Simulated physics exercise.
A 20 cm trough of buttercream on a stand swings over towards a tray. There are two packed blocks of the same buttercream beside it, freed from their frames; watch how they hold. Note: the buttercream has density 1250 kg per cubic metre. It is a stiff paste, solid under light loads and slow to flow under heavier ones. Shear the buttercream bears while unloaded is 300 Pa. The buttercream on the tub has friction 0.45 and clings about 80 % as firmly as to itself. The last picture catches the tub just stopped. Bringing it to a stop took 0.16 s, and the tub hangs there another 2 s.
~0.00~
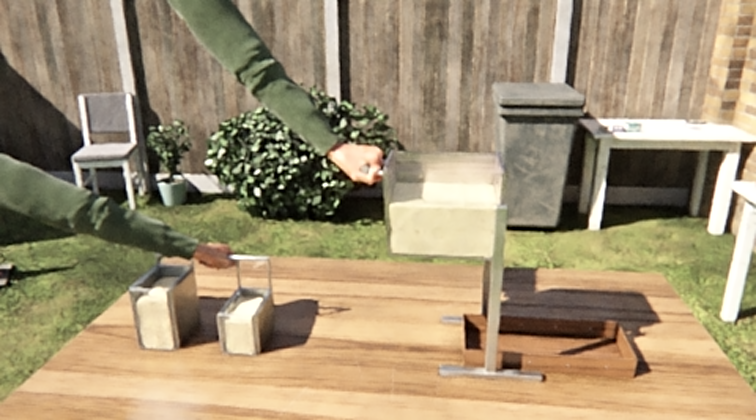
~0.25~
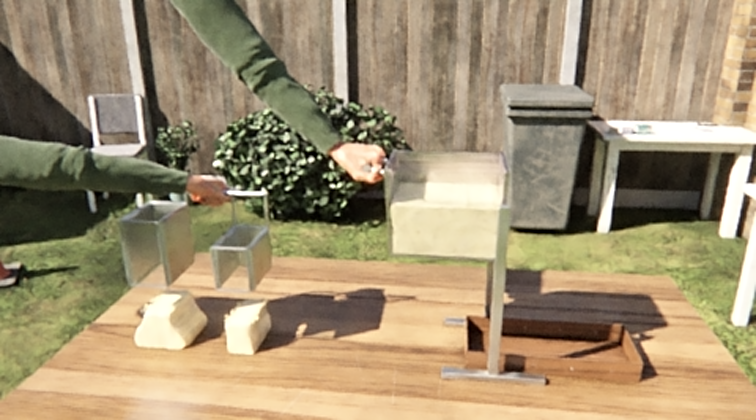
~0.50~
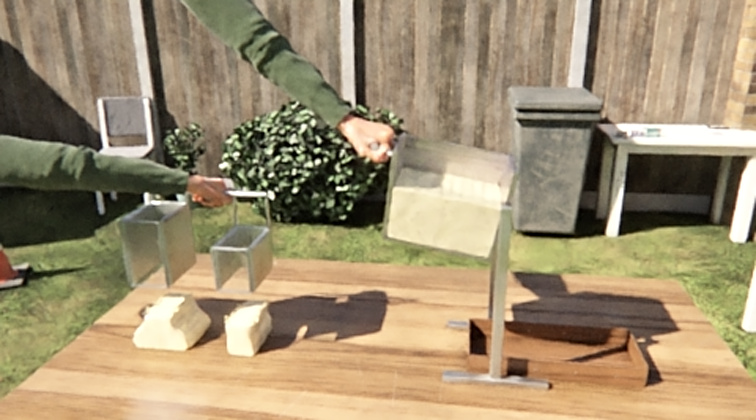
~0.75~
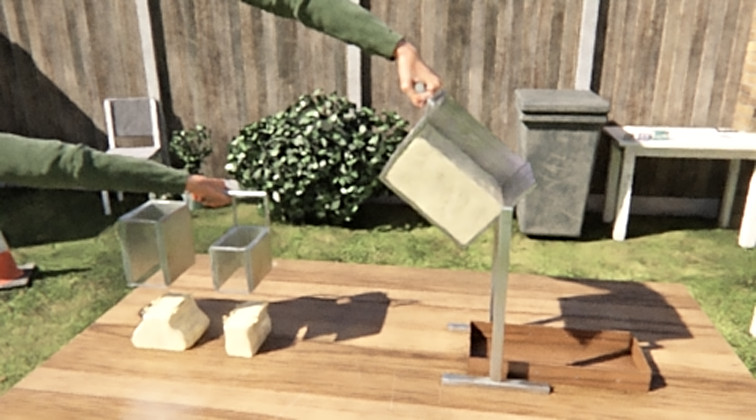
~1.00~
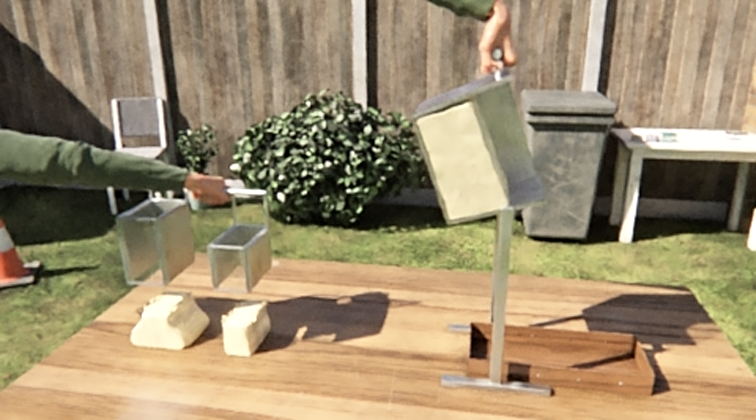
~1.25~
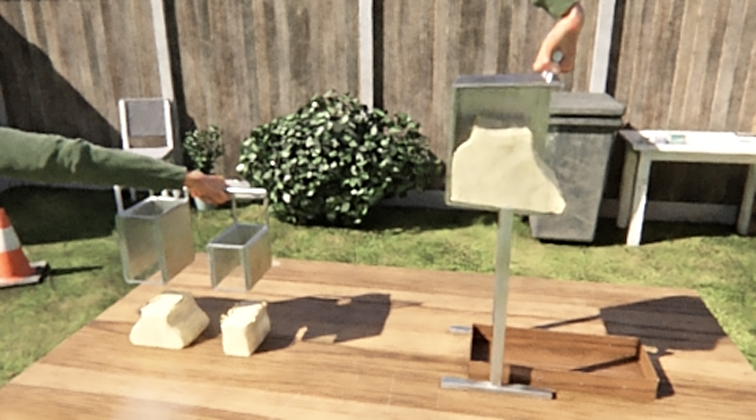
On a wooden table in a fenced garden, a hand lifts two metal moulds off pale buttercream blocks, which slump slightly, the left one more. Another hand then swings a clear-sided trough on a stand rightward until it is upright on its side, and the buttercream inside sags and bulges toward the lower right.
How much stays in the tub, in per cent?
Roughly 43 per cent stays in the tub.
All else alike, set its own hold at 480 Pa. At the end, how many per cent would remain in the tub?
Then roughly 55 %.
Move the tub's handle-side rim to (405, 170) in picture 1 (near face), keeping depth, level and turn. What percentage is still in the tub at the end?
55 %.
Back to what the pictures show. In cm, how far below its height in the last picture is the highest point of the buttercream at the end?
About 9 cm.
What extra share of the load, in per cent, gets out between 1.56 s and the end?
Load share from then on: Near 5 %.
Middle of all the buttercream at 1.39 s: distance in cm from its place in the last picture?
About 6 cm.
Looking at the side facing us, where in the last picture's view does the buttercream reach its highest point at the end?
I'd say it peaks at roughly (488, 173) in the last picture.
After 1.39 s, the tub is at 91 degrees and holds 70 %.
After 1.56 s, the tub is at 91 degrees and holds 48 %.
After 1.73 s, the tub is at 91 degrees and holds 44 %.
After 1.90 s, the tub is at 91 degrees and holds 43 %.
After 3.25 s, the tub is at 91 degrees and holds 43 %.
